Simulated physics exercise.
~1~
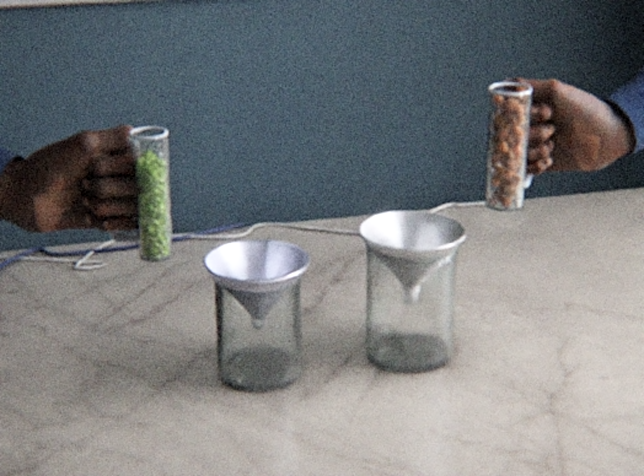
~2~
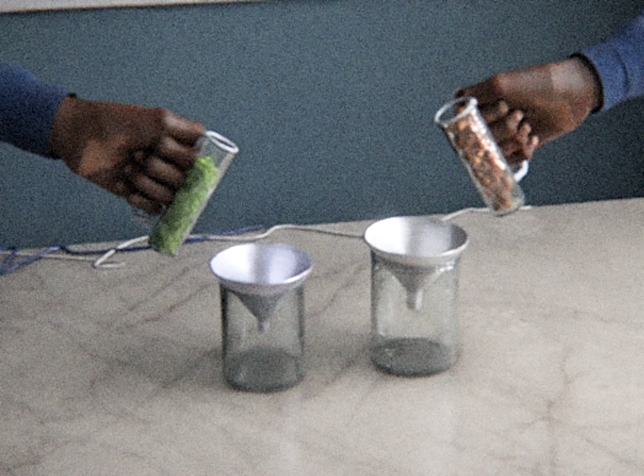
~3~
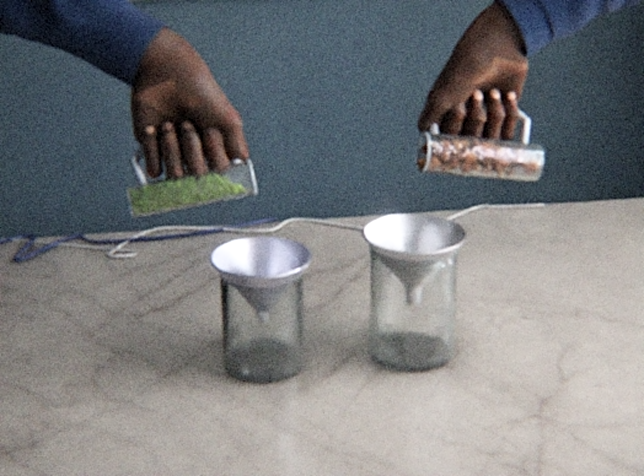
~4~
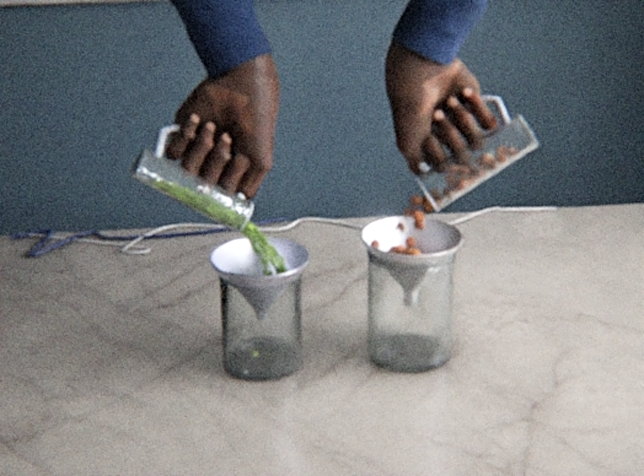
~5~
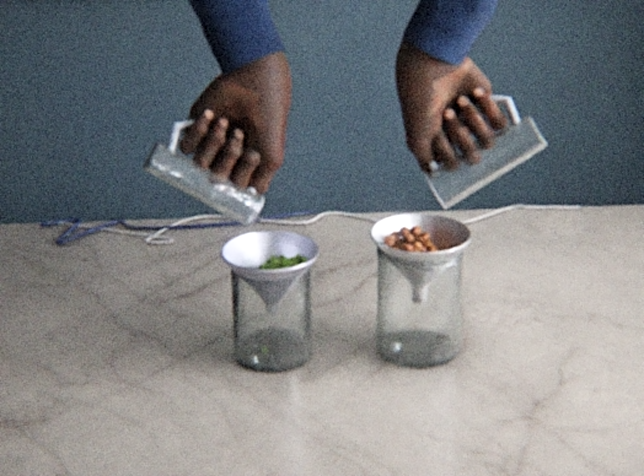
On a marble surface, two hands tip green bits and brown pieces into funnels, which hold them.
